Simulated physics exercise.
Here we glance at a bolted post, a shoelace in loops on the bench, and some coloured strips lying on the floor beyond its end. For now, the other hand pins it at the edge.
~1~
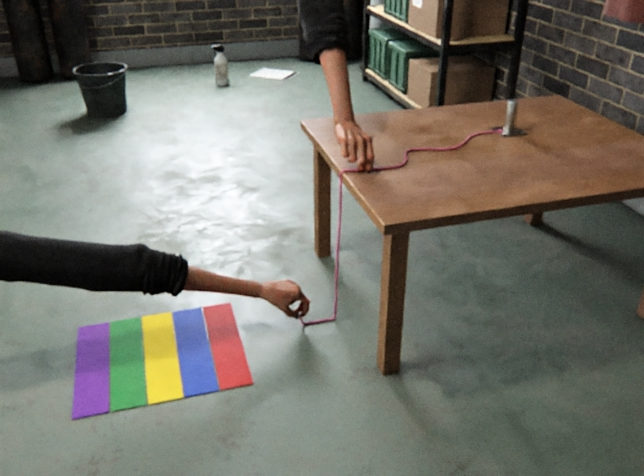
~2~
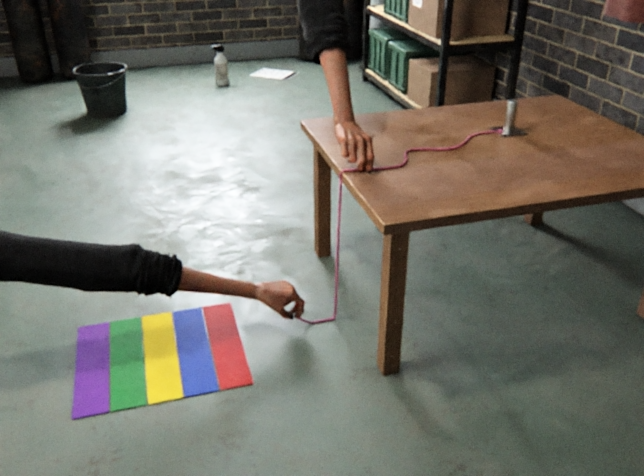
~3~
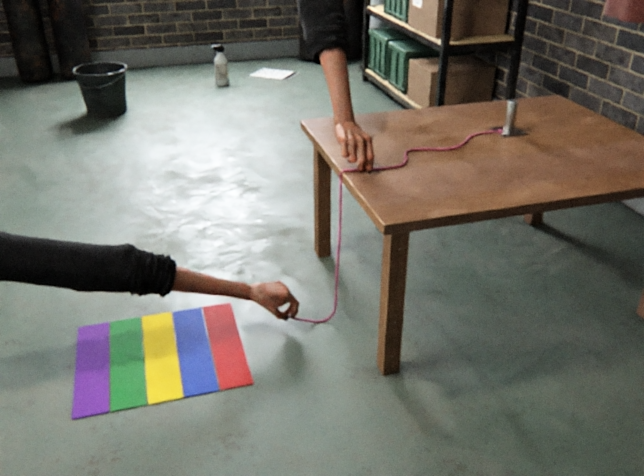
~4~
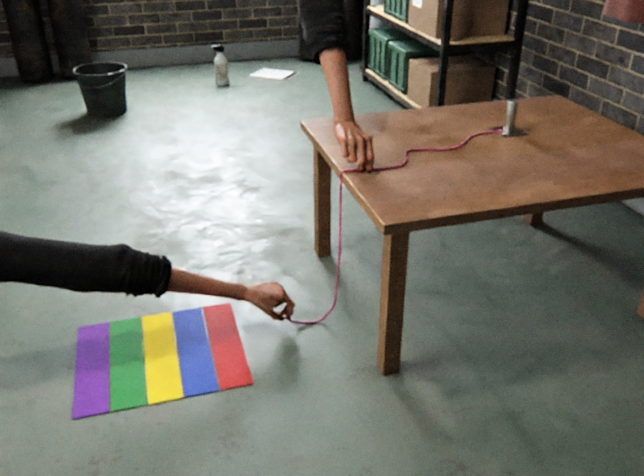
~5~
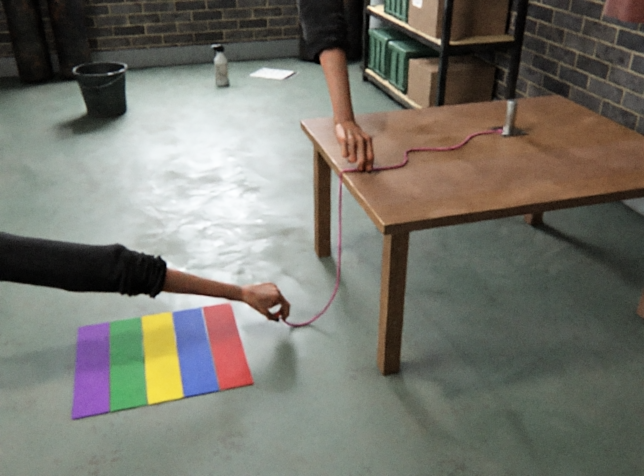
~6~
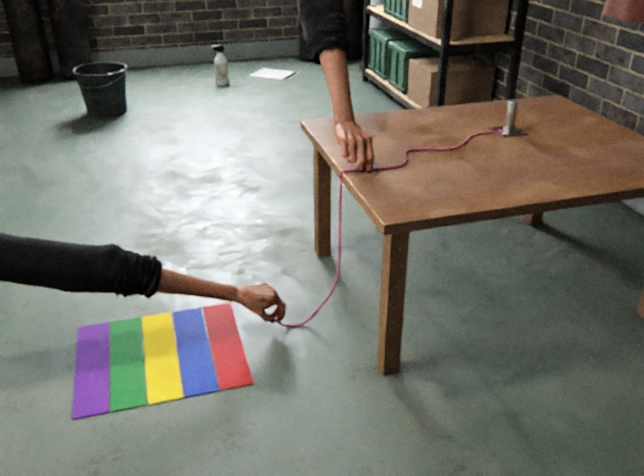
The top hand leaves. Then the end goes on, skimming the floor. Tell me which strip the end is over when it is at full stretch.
It is over the yellow strip.
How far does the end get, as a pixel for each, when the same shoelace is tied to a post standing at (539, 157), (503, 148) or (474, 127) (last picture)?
About (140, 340), (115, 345) and (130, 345).
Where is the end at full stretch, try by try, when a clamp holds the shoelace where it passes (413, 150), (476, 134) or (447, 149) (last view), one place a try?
(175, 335), (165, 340), (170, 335).
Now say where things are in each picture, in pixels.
The first frame shows end (300, 315); red (233, 370); blue (199, 376); yellow (164, 383); green (128, 390); purple (91, 397).
The second frame shows end (295, 316); shoelace through (476, 135) (438, 149) (400, 166) (341, 183) (338, 246) (336, 305).
The third frame shows end (289, 317).
The fourth frame shows end (285, 317); shoelace through (476, 135) (438, 149) (400, 166) (341, 183) (340, 245) (334, 305).
The fifth frame shows end (280, 318).
The sixth frame shows end (276, 319); shoelace through (476, 135) (438, 149) (400, 166) (341, 183) (340, 245) (323, 304).
Soon after, end near (227, 327); over red.
Then, end near (186, 335); over blue.
At full stretch, end near (161, 339); over yellow. Over yellow.
